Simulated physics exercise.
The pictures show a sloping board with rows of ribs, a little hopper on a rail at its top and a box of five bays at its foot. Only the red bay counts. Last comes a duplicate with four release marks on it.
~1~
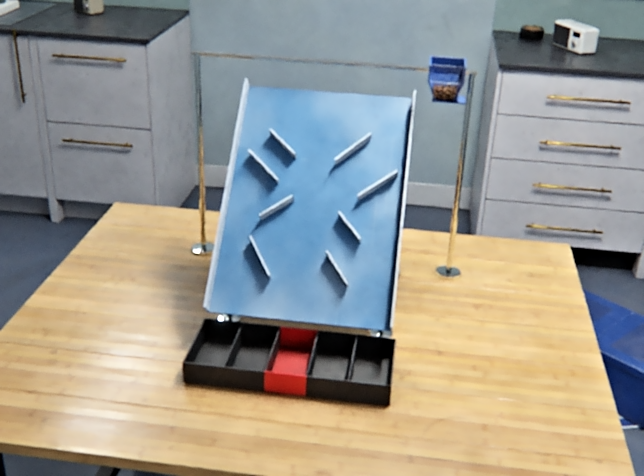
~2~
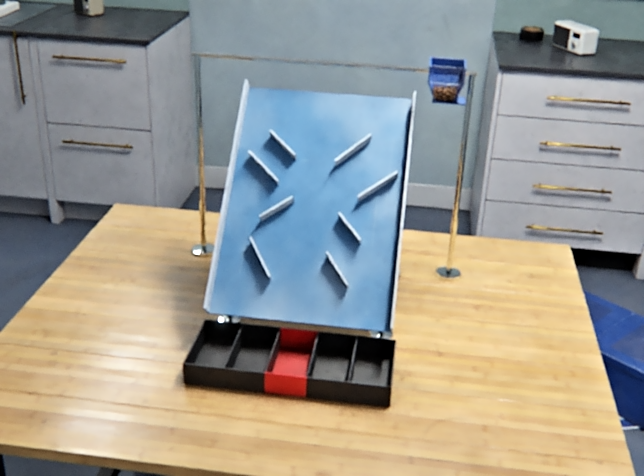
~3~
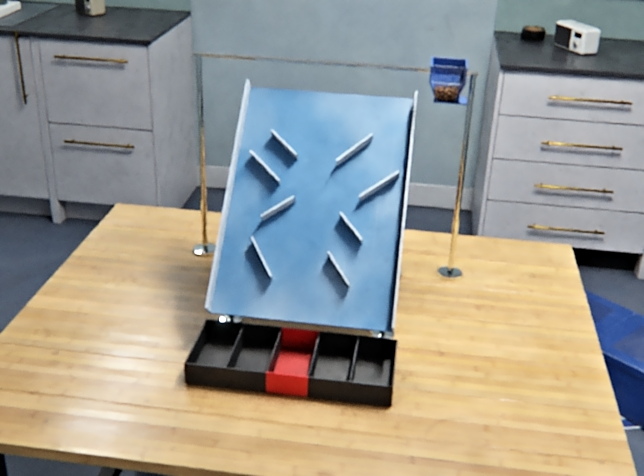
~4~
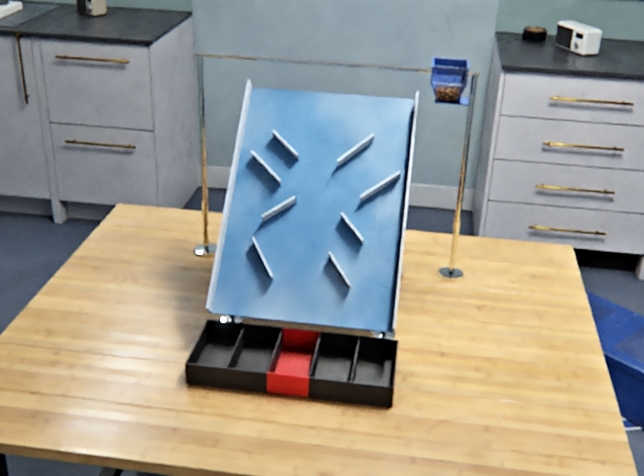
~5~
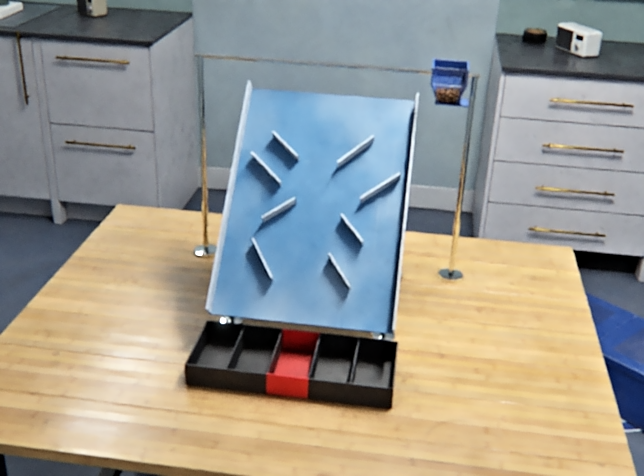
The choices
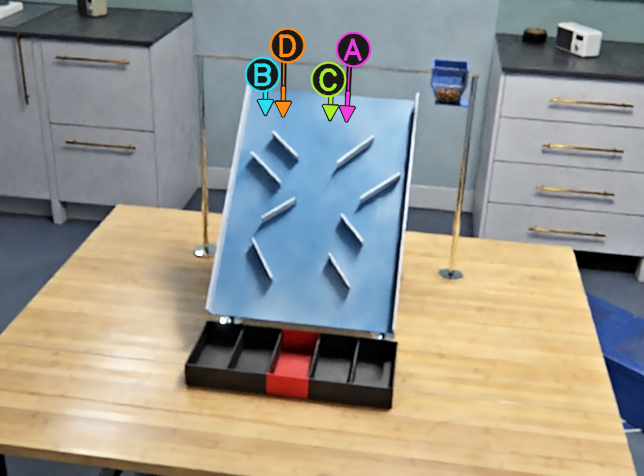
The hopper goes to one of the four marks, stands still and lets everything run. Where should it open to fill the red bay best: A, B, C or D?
The answer is mark C.
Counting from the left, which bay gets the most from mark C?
It is the third one.
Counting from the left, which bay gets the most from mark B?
The first.
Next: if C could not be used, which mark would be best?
Mark A.
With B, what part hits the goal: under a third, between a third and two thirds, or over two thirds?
Mark B gives under a third.
On the marked copy, mark A meets the board at (346, 116); mark B meets the board at (265, 109); mark C meets the board at (330, 114); mark D meets the board at (283, 111).
With A, close to a third in the red bay, close to half in other bays, a small share outside the box.
With B, a small share in the red bay, the bulk in other bays, a small share outside the box.
With C, close to two thirds in the red bay, close to a quarter in other bays, a small share outside the box.
With D, a small share in the red bay, the bulk in other bays.
